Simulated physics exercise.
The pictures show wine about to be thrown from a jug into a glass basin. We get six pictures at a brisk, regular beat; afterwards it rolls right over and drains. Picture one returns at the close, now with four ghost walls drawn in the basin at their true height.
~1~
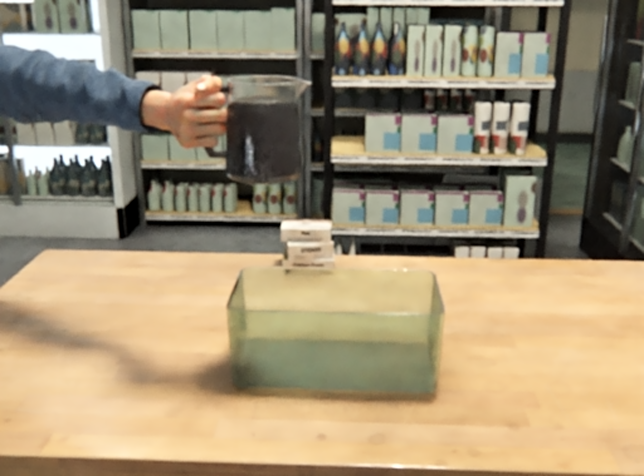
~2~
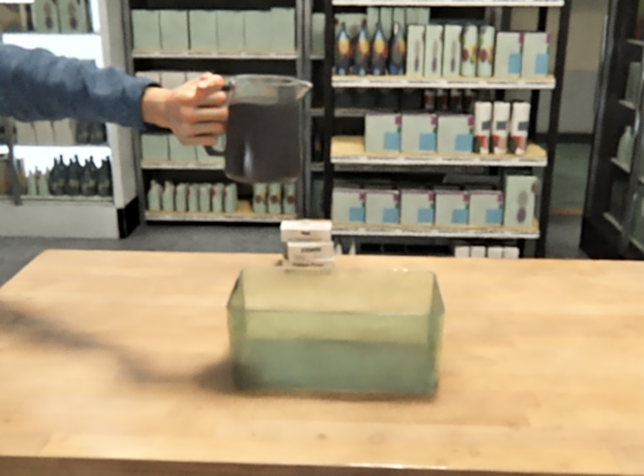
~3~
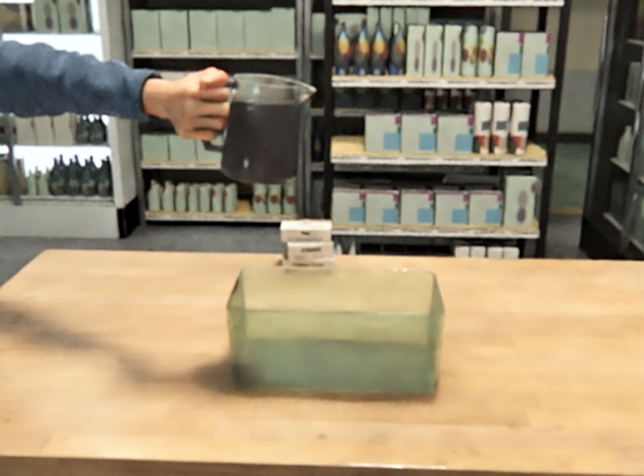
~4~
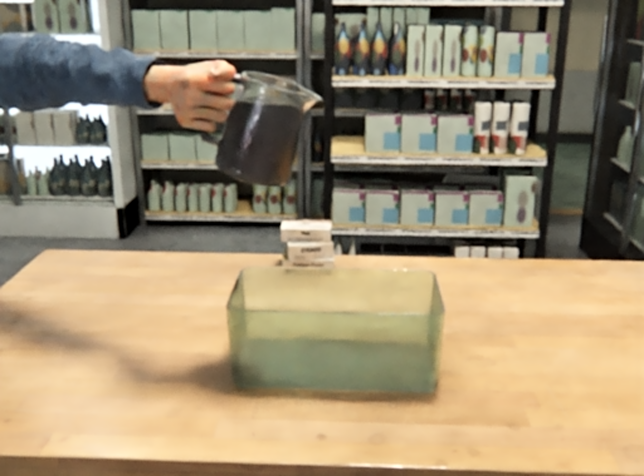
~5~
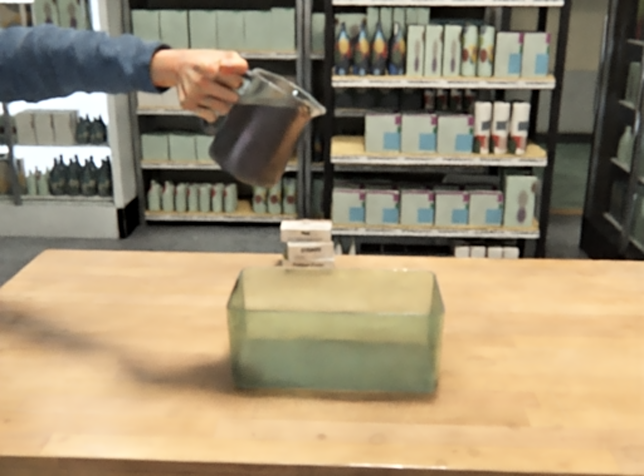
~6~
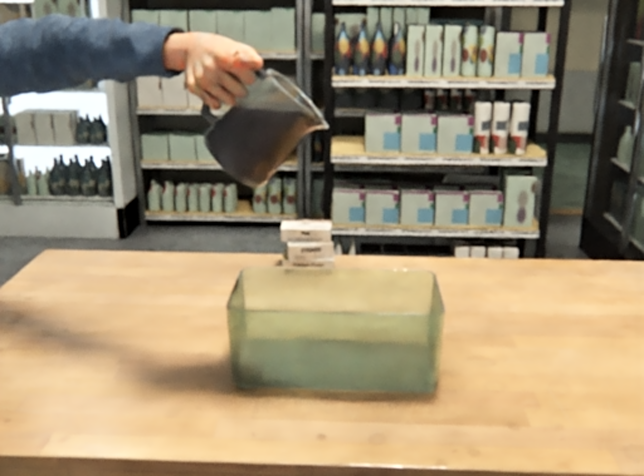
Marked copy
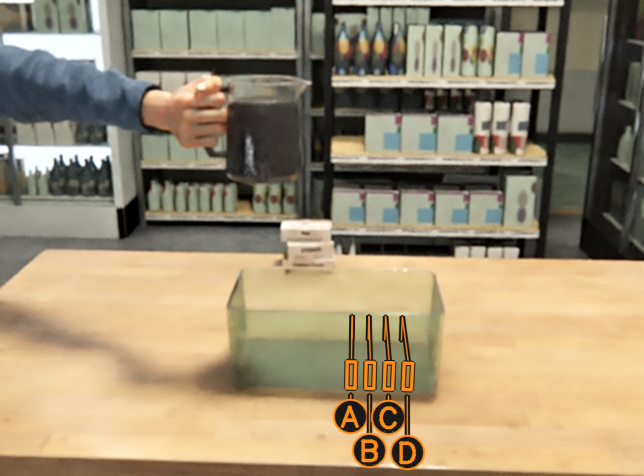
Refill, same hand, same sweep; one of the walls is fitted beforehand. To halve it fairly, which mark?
Slot B.
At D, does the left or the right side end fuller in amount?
The left side.
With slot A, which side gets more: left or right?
More ends on the right.
On the marked copy, A at (350, 394); B at (369, 394); C at (388, 395); D at (407, 396).
Choosing A, about 14 % ends left of the wall and 79 % right of it; 7 % is lost outside.
Choosing B, about 49 % ends left of the wall and 47 % right of it; 4 % is lost outside.
Choosing C, about 78 % ends left of the wall and 9 % right of it; 13 % is lost outside.
Choosing D, about 84 % ends left of the wall and 6 % right of it; 11 % is lost outside.
